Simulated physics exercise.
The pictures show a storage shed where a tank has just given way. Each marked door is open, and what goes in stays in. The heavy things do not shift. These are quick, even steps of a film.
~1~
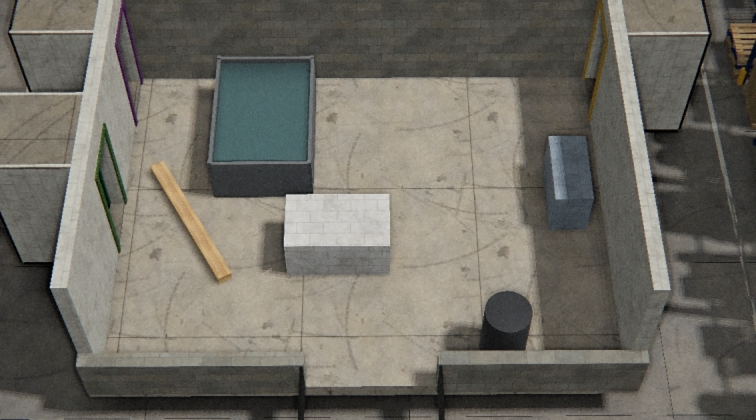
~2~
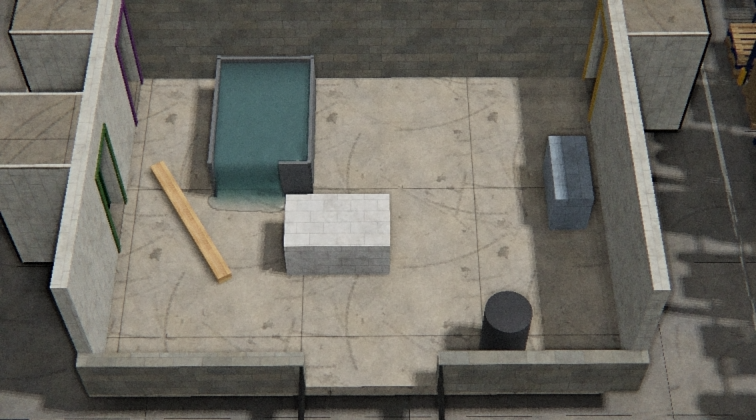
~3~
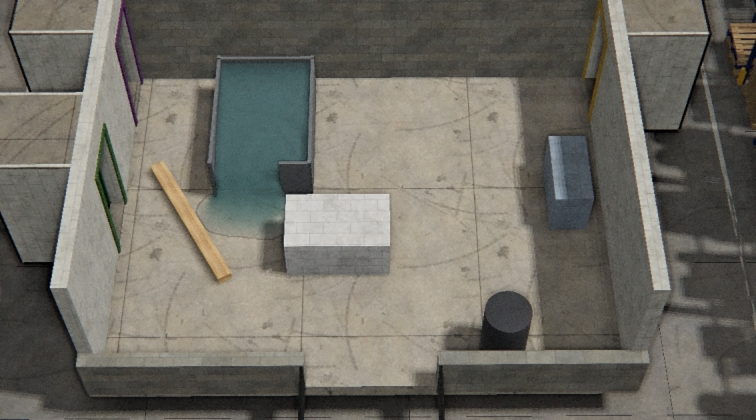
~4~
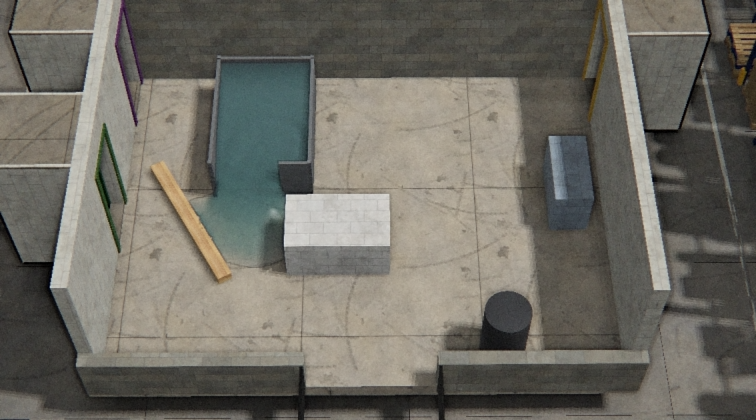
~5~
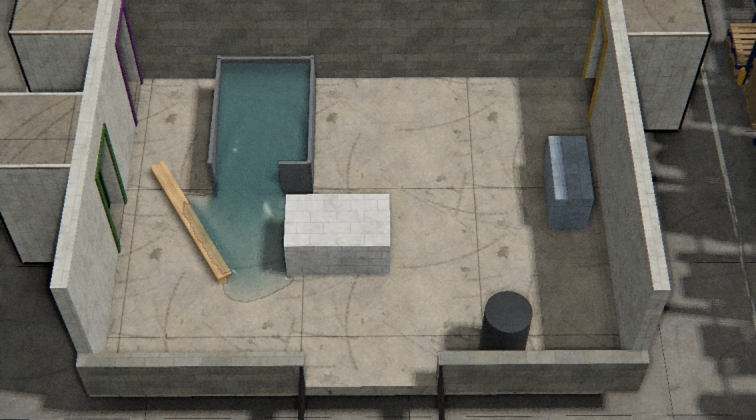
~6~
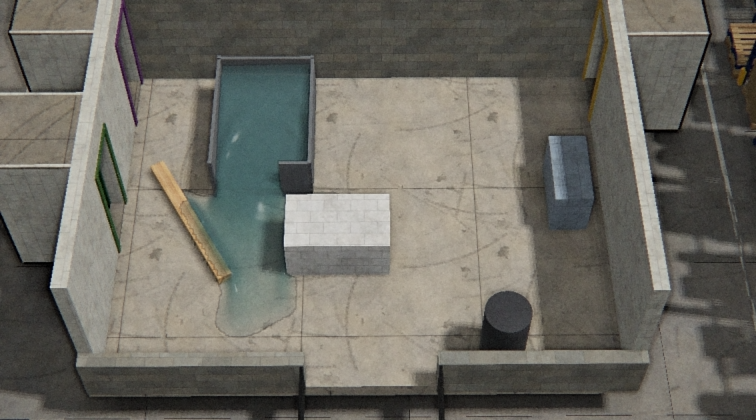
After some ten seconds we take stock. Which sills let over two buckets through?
The purple door stays under that; the green door takes more than that; the yellow door stays under that.
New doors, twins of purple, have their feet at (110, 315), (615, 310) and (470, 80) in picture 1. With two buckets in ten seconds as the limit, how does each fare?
As listed: Takes more, is under, takes less.
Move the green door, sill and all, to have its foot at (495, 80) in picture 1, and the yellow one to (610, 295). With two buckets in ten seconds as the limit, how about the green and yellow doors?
Green door is under, yellow door keeps below it.
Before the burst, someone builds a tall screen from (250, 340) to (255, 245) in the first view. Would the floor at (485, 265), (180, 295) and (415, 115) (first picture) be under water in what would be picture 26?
One after the other: Dry, under water, dry.
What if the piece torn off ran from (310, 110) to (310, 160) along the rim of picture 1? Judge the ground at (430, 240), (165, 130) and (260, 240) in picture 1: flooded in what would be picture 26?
In turn: Under water, dry, dry.
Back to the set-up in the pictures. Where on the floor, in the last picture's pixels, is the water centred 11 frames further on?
Roughly at (251, 224).
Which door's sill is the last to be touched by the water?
I say the door marked yellow.
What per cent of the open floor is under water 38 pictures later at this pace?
Close to 65 %.
A moment on, water covers 25 % of the floor; the purple door not reached, the green door not reached, the yellow door not reached.
Next, water covers 35 % of the floor; the purple door not reached, the green door under two buckets in, the yellow door not reached.
Then, water covers 45 % of the floor; the purple door not reached, the green door under two buckets in, the yellow door not reached.
Later, water covers 65 % of the floor; the purple door wet at the sill, nothing in, the green door over two buckets in, the yellow door not reached.
In the end, water covers 90 % of the floor; the purple door under two buckets in, the green door over two buckets in, the yellow door wet at the sill, nothing in.
